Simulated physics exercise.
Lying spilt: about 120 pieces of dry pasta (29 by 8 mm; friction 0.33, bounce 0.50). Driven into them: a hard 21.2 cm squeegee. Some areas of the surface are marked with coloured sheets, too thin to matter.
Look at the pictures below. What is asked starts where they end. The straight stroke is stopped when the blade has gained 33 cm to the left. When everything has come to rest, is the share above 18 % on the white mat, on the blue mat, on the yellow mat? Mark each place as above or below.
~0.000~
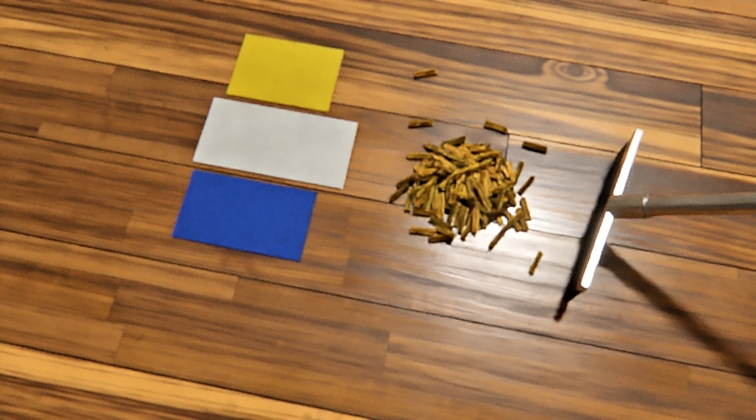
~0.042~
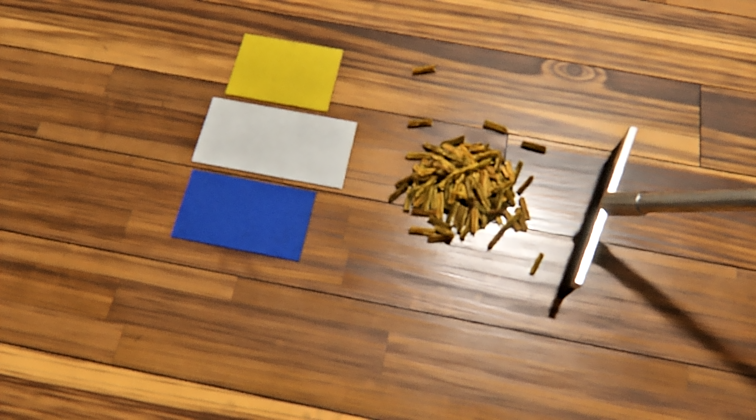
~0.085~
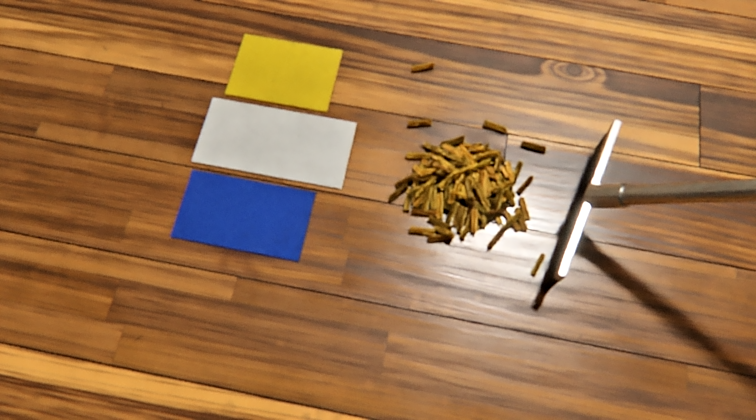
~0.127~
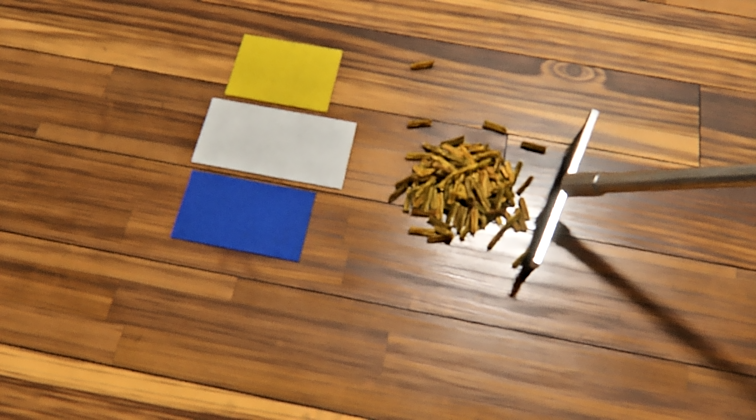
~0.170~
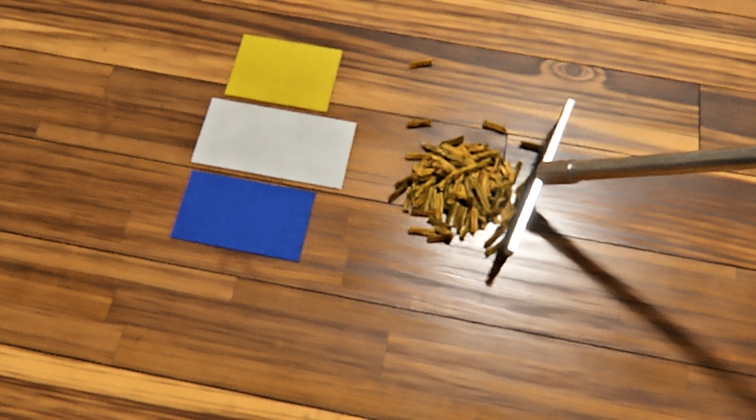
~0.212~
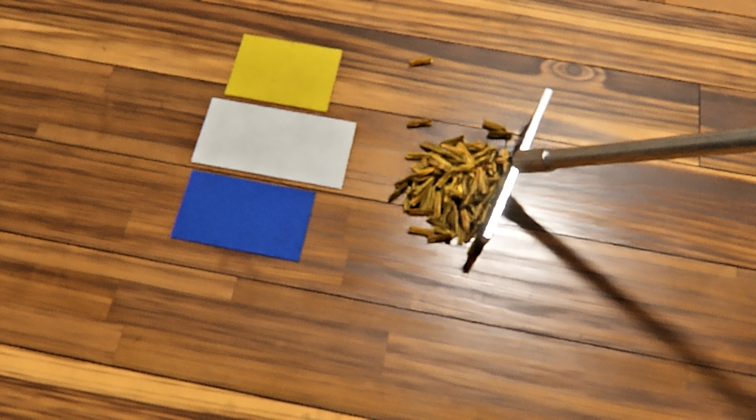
For white mat: Above. For blue mat: Below. For yellow mat: Above.
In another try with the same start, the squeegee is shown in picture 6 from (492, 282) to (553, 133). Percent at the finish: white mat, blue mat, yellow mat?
In per cent: White mat 45, blue mat 25, yellow mat 5.
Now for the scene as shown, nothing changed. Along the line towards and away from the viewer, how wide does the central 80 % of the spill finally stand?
Close to 22 cm from front to back.
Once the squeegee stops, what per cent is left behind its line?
Reading: Around 5 %.
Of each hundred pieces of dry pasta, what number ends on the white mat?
Close to 35 in a hundred, I reckon.
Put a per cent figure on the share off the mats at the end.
I'd put it near 25 per cent.
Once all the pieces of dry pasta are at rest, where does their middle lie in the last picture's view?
The middle ends up roughly at (277, 101).
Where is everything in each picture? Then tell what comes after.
Squeegee from (582, 287) to (635, 137); moved 0.0 cm; pieces shifted so far, 0; middle of the spill at (464, 177); blue mat at (246, 215); white mat at (277, 142); yellow mat at (286, 73), in the first frame.
Squeegee from (576, 284) to (629, 135); moved 0.6 cm; pieces shifted so far, 1; middle of the spill at (463, 177), in the second frame.
Squeegee from (559, 276) to (614, 128); moved 2.6 cm; pieces shifted so far, 2; middle of the spill at (463, 177), in the third frame.
Squeegee from (535, 263) to (592, 118); moved 5.4 cm; pieces shifted so far, 2; middle of the spill at (463, 178), in the fourth frame.
Squeegee from (510, 251) to (568, 107); moved 8.5 cm; pieces shifted so far, 7; middle of the spill at (463, 177), in the fifth frame.
Squeegee from (486, 238) to (546, 97); moved 11.5 cm; pieces shifted so far, 63; middle of the spill at (461, 176); blue mat at (244, 215); white mat at (275, 143); yellow mat at (284, 73). Its speed is about 0.71 m/s, heading 18 degrees away from the viewer, in the sixth frame.
After 0.42 s, squeegee 26 cm from its start, spill 19 cm wide; white mat 10 %, off the mats 90 %.
Then, at 0.62 s, squeegee 35 cm from its start, spill 26 cm wide; blue mat 5 %, white mat 35 %, yellow mat 40 %, off the mats 20 %.
After 0.79 s, squeegee 35 cm from its start, spill 28 cm wide; blue mat 5 %, white mat 35 %, yellow mat 35 %, off the mats 25 %.
At rest (2.2 s), blue mat 5 %, white mat 35 %, yellow mat 35 %, off the mats 25 %.
